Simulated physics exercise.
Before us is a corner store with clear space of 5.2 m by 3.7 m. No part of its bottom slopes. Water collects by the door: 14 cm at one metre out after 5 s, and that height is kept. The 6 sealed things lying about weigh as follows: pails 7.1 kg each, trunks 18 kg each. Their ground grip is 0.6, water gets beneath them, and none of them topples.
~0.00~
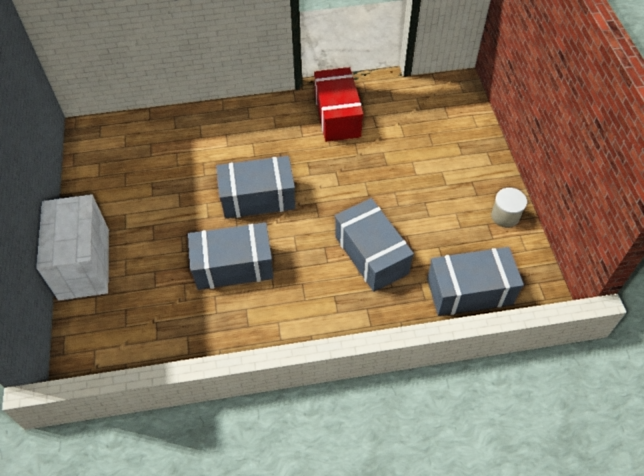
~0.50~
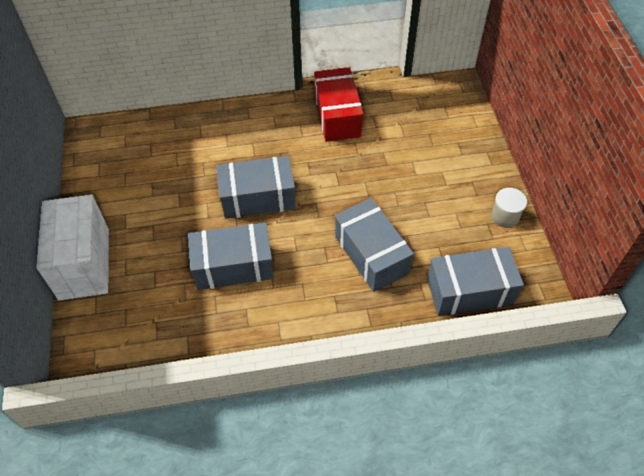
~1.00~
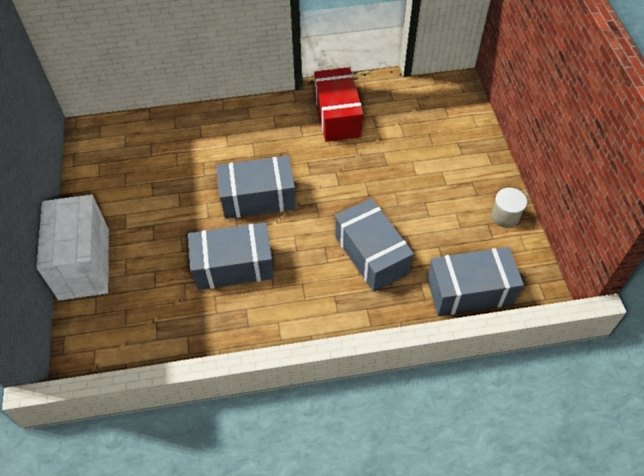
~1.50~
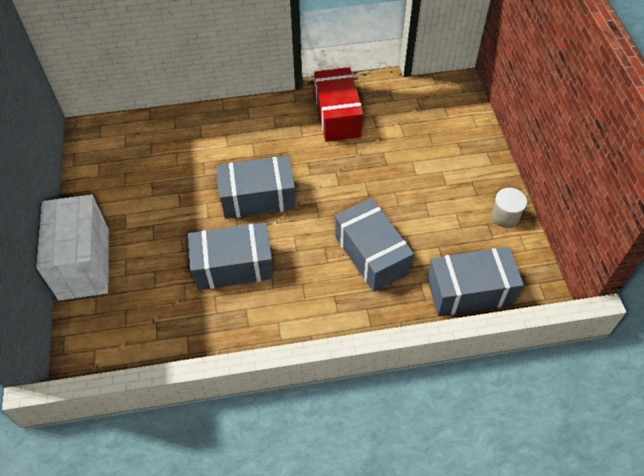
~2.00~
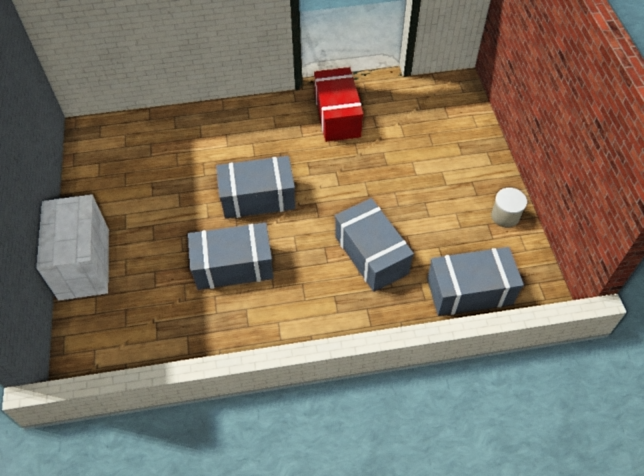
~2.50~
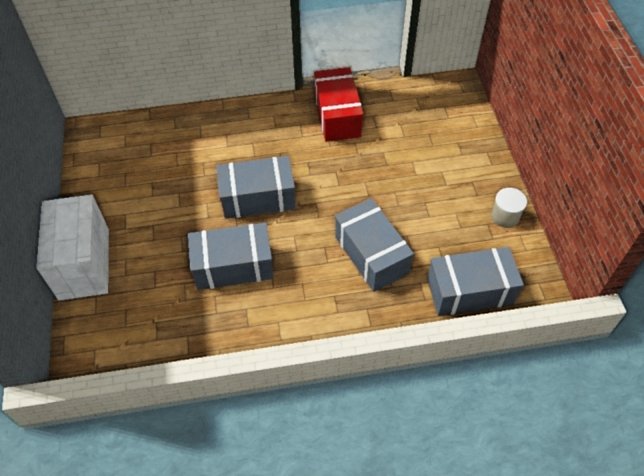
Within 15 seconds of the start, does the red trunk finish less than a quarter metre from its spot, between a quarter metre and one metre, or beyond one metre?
Beyond one metre.
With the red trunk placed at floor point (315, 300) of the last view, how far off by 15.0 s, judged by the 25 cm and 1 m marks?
Short answer, it is taken a long way.
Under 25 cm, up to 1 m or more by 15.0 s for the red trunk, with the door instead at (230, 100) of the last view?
I'd expect the red trunk to remain in place.
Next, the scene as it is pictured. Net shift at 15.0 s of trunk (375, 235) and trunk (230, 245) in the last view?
Respectively 100 and 10 centimetres.
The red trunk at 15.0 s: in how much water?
The depth there is around 7 cm.
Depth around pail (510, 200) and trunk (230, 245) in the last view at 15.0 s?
Close to 9 and 5 centimetres.
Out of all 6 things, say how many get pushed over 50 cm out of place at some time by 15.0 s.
3 of them.
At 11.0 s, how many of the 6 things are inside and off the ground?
Total: 1.
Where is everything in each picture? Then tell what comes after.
In the first picture, the red trunk at (338, 92), on the bottom; 0.0 m2 under water; 0 of 6 have shifted.
In the second picture, the red trunk at (338, 92), on the bottom; 0.0 m2 under water; 0 of 6 have shifted.
In the third picture, the red trunk at (338, 92), on the bottom; 0.0 m2 under water; 0 of 6 have shifted.
In the fourth picture, the red trunk at (338, 92), on the bottom; water covers 0.0 m2; 0 of 6 have shifted.
In the fifth picture, the red trunk at (338, 92) rests on the ground; 0.0 m2 under water; 0 of 6 have shifted.
In the sixth picture, the red trunk at (338, 92), on the bottom; 0.0 m2 under water; 0 of 6 have shifted.
After 3.5 s the red trunk is near (338, 92), 0.0 m from its start, aground; 0 afloat.
After 6.8 s the red trunk is near (336, 122), 0.5 m from its start, aground; 0 afloat.
After 11.0 s the red trunk is near (337, 136), 0.7 m from its start, aground; 1 afloat.
After 15.0 s the red trunk is near (340, 220), 1.9 m from its start, afloat; 4 afloat.
